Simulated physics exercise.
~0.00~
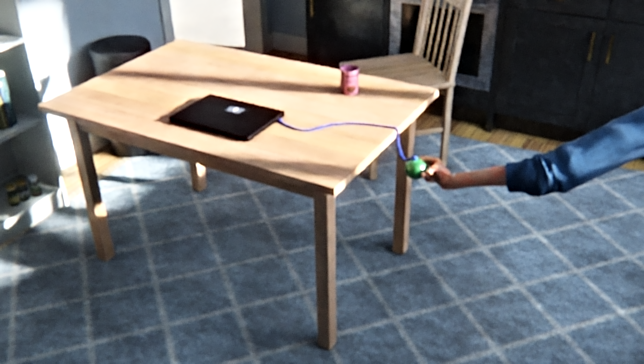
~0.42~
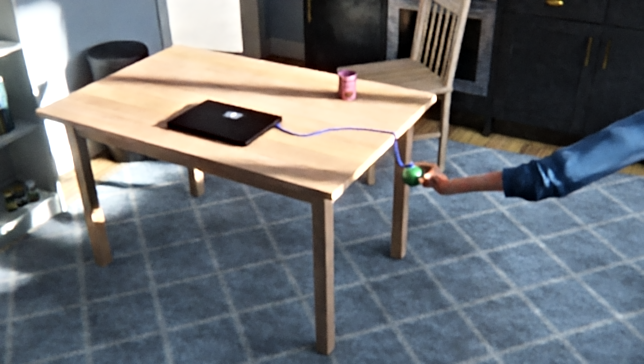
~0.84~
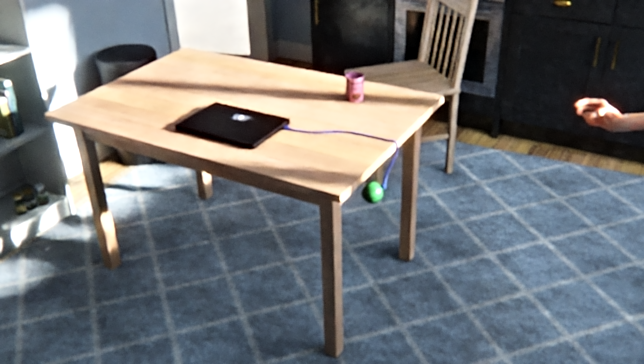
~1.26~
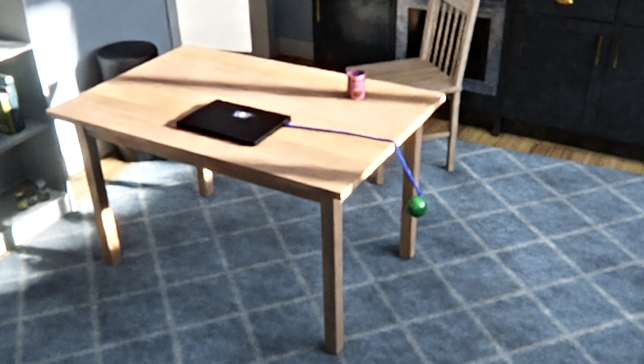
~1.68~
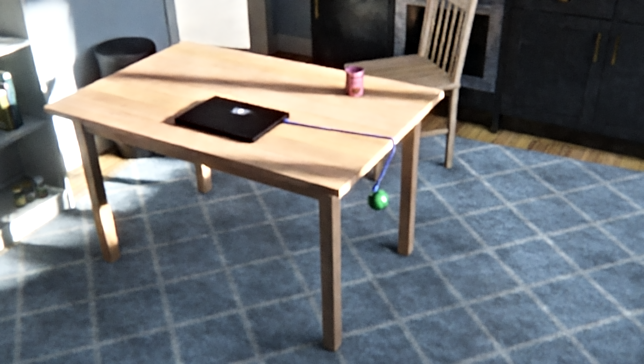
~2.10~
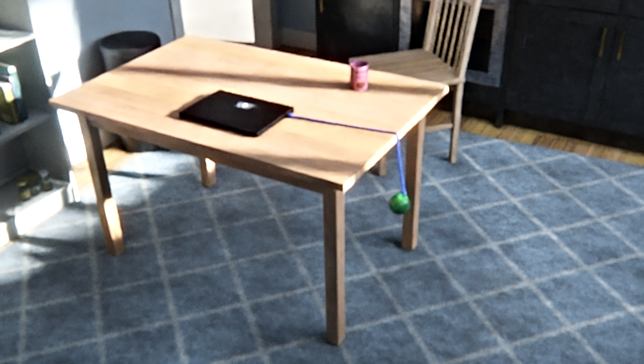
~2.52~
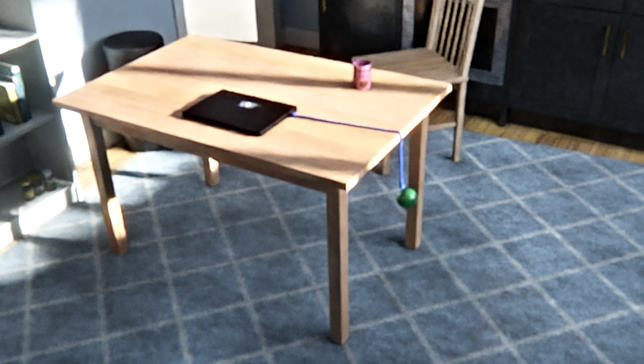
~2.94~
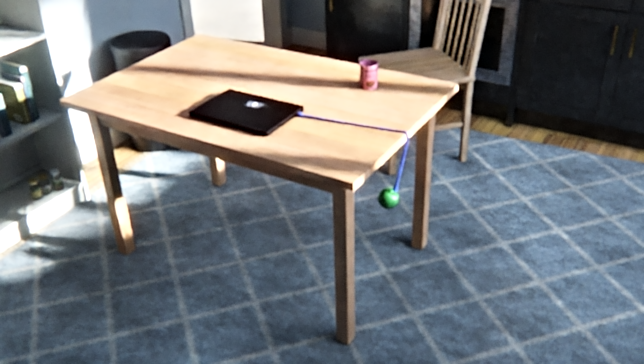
A hand in a blue sleeve reaches in from the right, holding a green apple just past the end of a light wooden table, seen from slightly above in a room with a blue, pale-lined rug. A purple-blue cord runs from the apple over the edge toward a closed black laptop, with a pink cup near the far side and a chair behind. The hand lets go and draws back out of view. The apple swings left, then right, and keeps swaying on the cord. It ends dangling above the floor, the laptop and cup still in place.
